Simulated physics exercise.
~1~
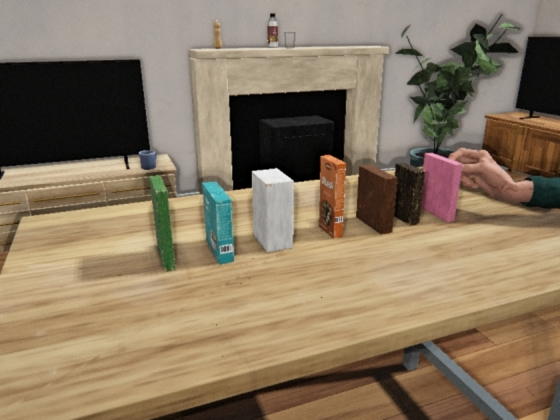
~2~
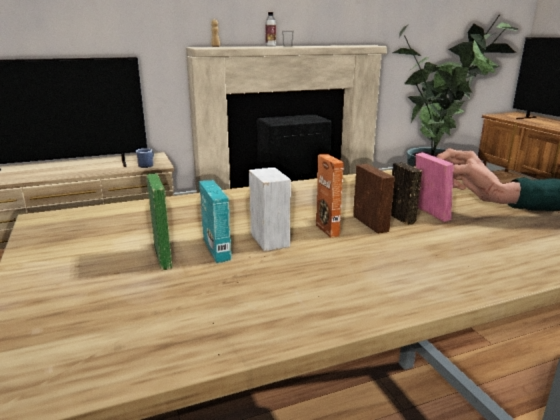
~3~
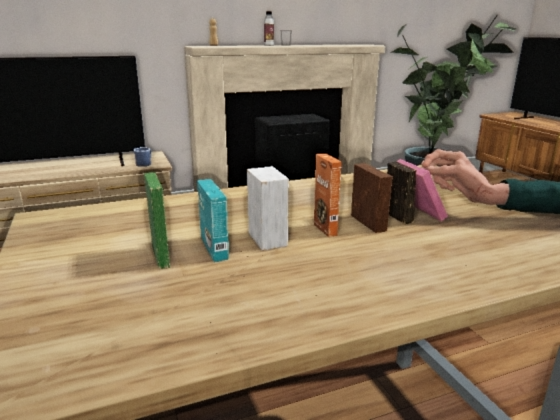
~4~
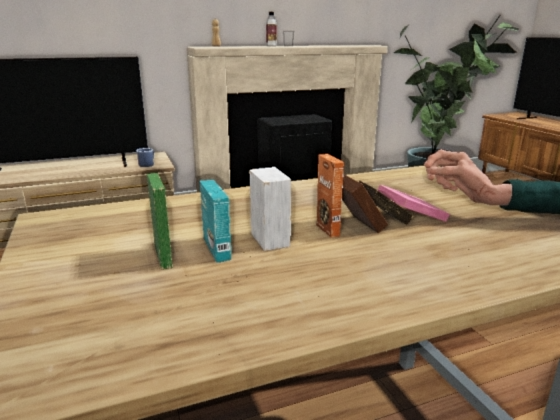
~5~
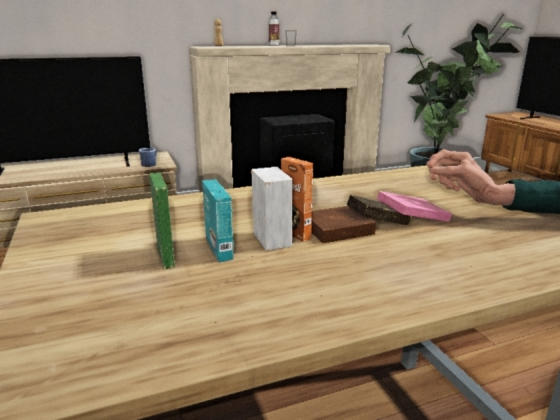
On a wooden table, a hand tips the pink block, toppling the black and brown blocks.
